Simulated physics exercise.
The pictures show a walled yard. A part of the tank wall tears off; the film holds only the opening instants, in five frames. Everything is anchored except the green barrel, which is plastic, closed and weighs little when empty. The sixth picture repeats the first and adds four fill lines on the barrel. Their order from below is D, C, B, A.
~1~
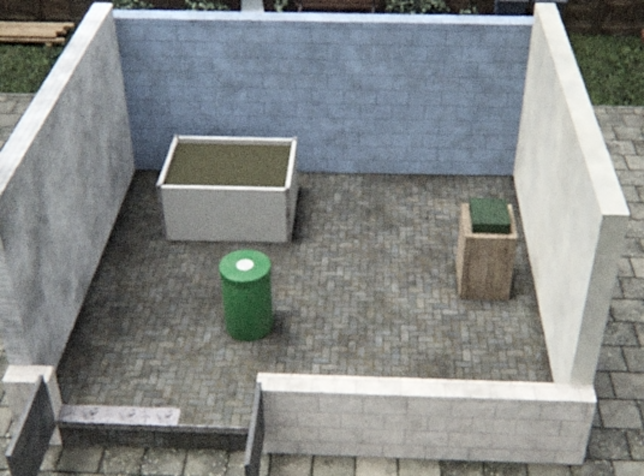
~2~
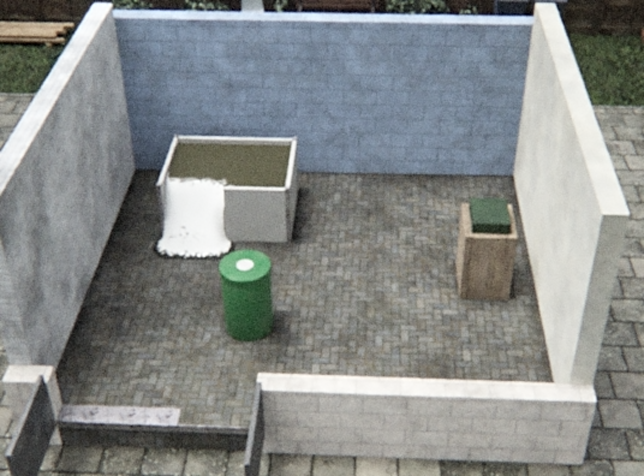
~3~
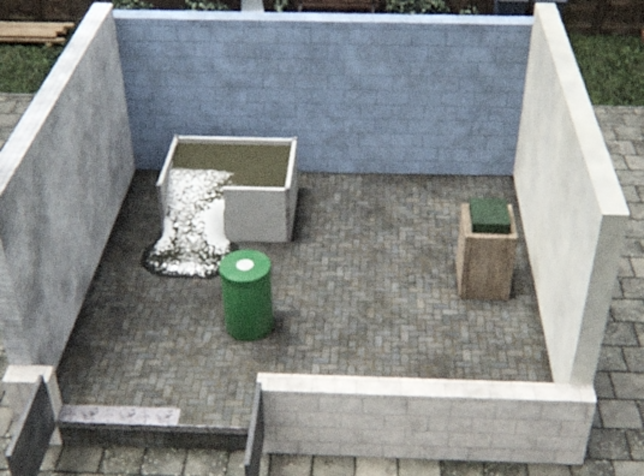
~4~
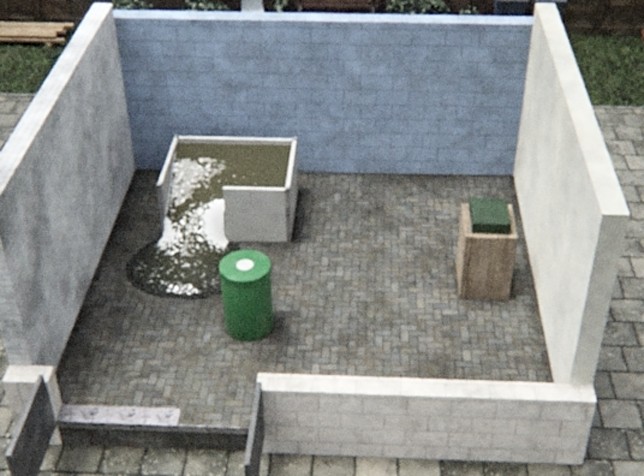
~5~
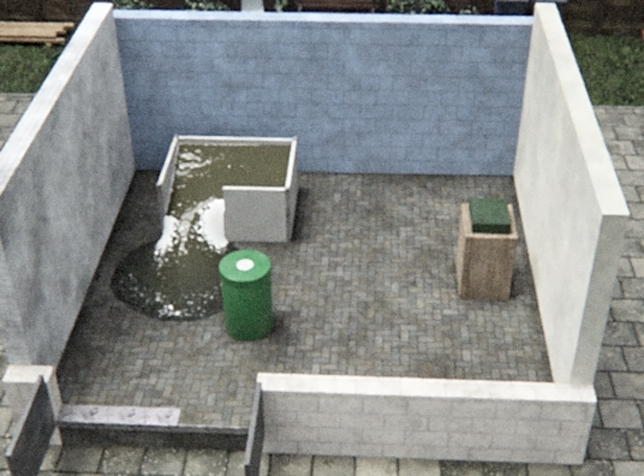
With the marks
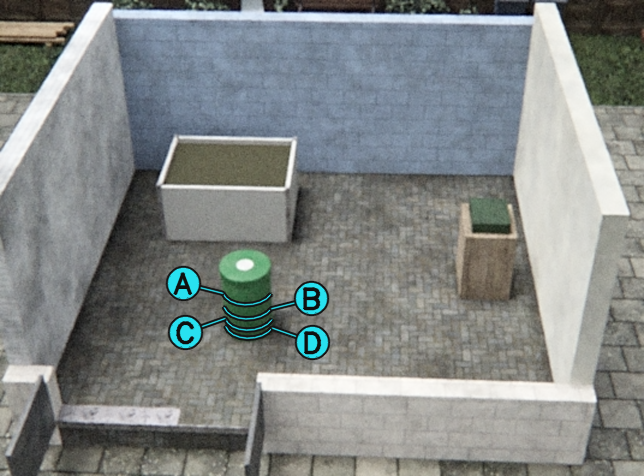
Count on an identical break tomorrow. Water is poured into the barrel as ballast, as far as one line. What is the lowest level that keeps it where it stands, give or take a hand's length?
Mark C just does it.
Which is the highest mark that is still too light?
D it is.
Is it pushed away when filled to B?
No, that is safe.
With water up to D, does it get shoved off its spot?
Yes, it does.
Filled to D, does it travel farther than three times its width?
No.
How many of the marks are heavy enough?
Three of them.
In cyan, A at (244, 304); B at (245, 318); C at (246, 330); D at (247, 338); from the bottom up D, C, B, A.
For mark A, it does not move.
For mark B, it does not move.
For mark C, it does not move.
For mark D, it is pushed about its own width away.
